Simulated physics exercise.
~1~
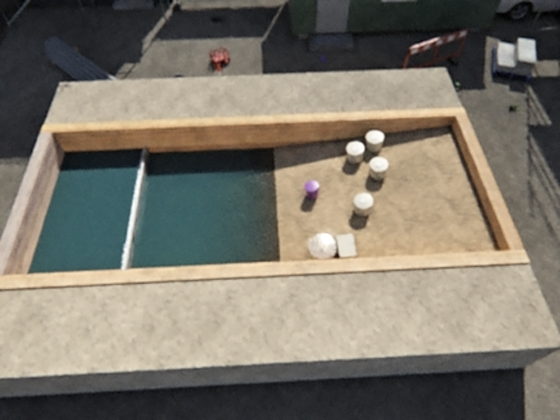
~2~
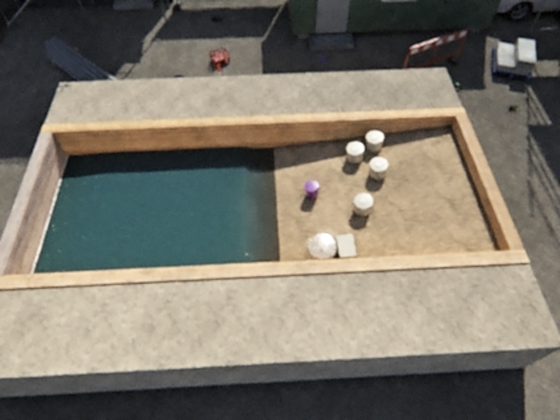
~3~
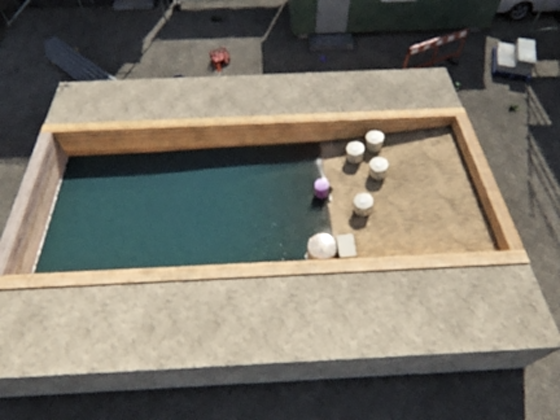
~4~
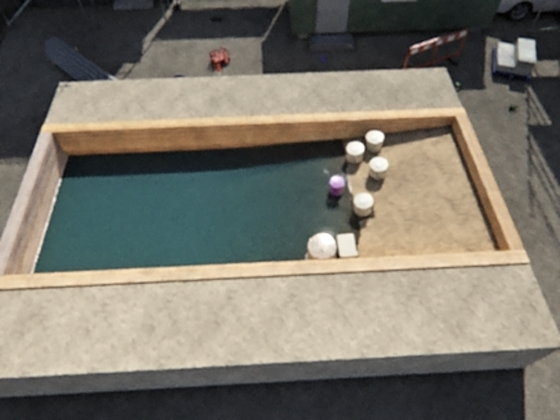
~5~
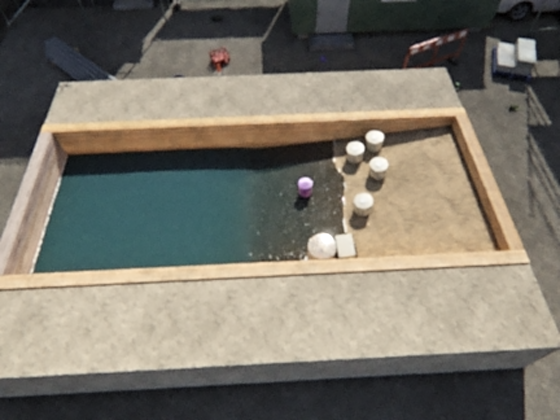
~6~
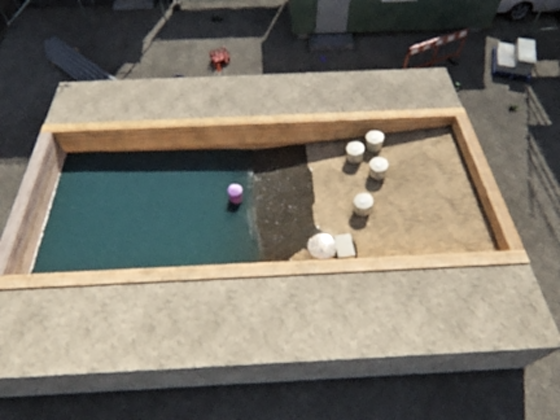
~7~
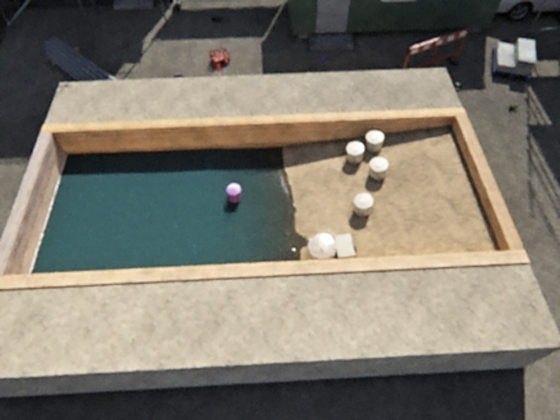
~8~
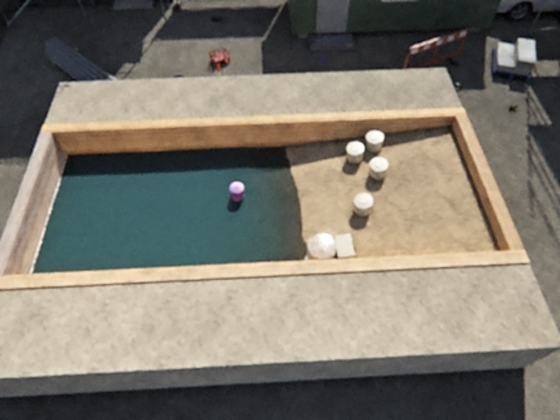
At the start, a thin white board holds back dark water at the left of a wooden-sided bay, while a purple pail, several pale tubs and a whitish block rest on the sand to the right. The board vanishes and the water spreads up the sand, reaching the pail and nudging it right. It pushes on to the nearest pale objects, which stay put. Then the water draws back, leaving darkened sand and carrying the pail well to the left. Finally the water edges up again and settles, with the pail afloat, left of where it began.
